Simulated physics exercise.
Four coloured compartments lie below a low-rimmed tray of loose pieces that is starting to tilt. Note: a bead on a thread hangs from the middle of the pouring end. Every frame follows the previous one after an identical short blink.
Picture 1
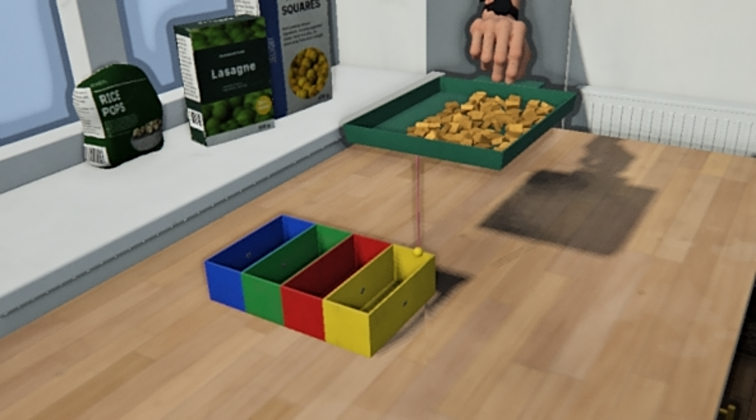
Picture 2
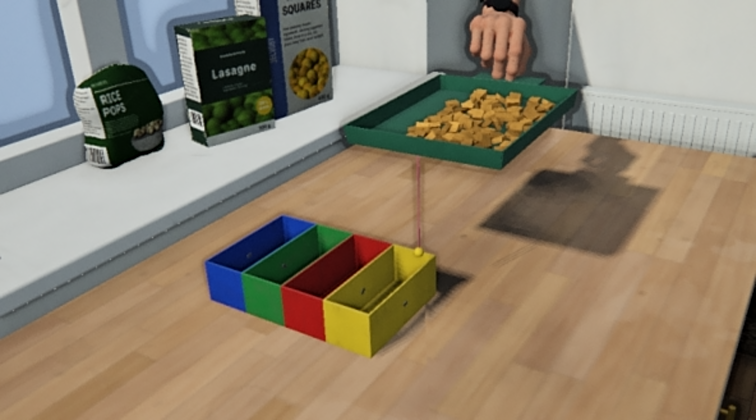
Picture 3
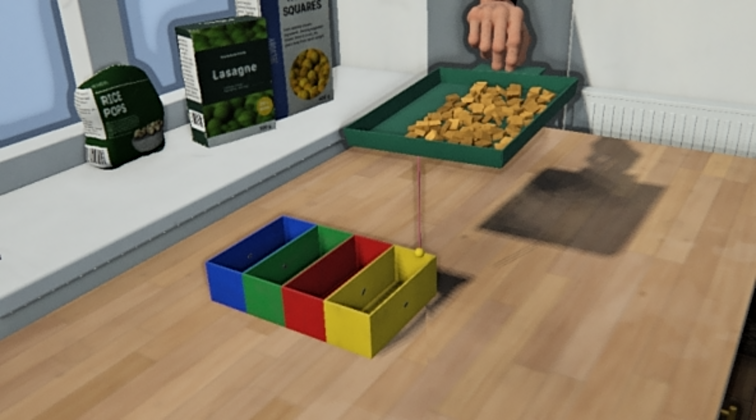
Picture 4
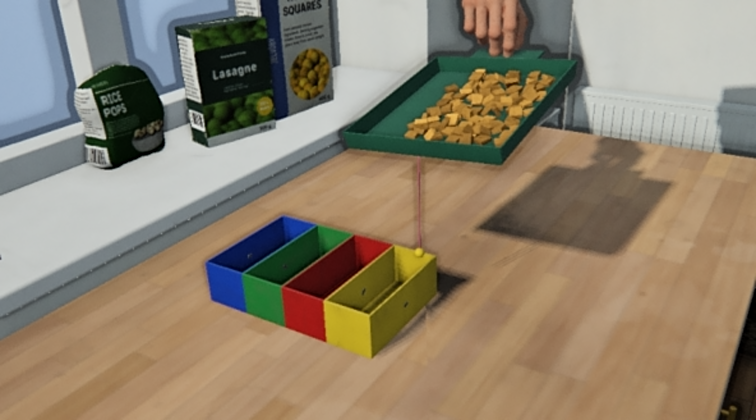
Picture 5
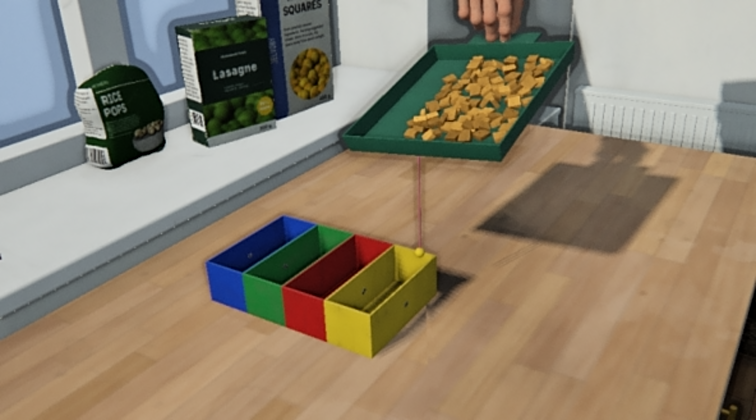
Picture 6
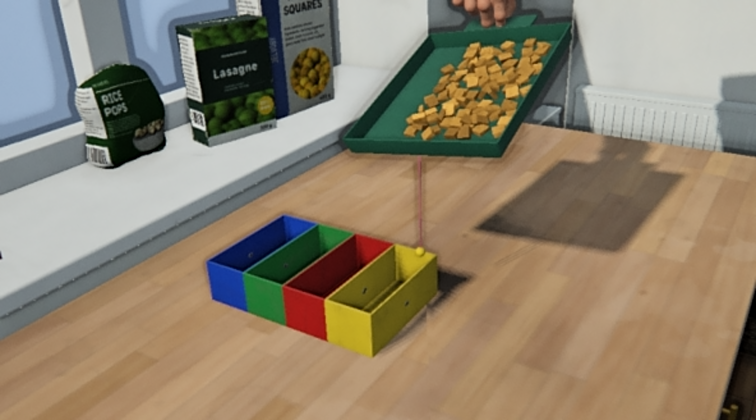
On a wooden table beside a windowsill of food packages, blue, green, red and yellow compartments sit in a row while a hand above gradually tilts a green tray of cereal squares, raising its far side and dipping its left corner.
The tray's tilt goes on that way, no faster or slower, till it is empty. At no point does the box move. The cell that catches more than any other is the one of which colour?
It is the red one.
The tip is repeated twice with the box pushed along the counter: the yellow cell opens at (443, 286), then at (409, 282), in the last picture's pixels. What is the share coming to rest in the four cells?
You'd get near 100 percent first and near 100 percent next.
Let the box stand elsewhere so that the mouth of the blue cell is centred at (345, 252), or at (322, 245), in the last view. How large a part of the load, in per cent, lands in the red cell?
The first try gives 0 per cent, the second 20 per cent.
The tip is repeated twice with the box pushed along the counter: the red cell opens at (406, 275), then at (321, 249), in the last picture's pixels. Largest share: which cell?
For the first position it is the green cell, and for the second it is the yellow one.
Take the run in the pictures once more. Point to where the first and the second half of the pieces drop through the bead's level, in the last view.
The opening half passes (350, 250), the closing half (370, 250).
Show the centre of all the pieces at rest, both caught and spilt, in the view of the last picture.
About pixel (351, 300).
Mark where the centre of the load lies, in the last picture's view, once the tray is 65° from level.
Look around (401, 122) in the last picture.
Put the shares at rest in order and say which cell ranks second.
That yellow cell.
Shortly afterwards, tray tipped steeply; all but a few on the tray; only a few falling or outside the box.
Next, tray tipped past a quarter turn; near two thirds on the tray; a little in the red cell; a little in the green cell; only a few in the yellow cell; a little falling or outside the box.
Some moments later, tray tipped past a quarter turn; near half in the red cell; near a third in the yellow cell; a little in the green cell; only a few falling or outside the box.
In the end, tray tipped past a quarter turn; near half in the red cell; near a third in the yellow cell; a little in the green cell; none at all in the blue cell; only a few outside the box.
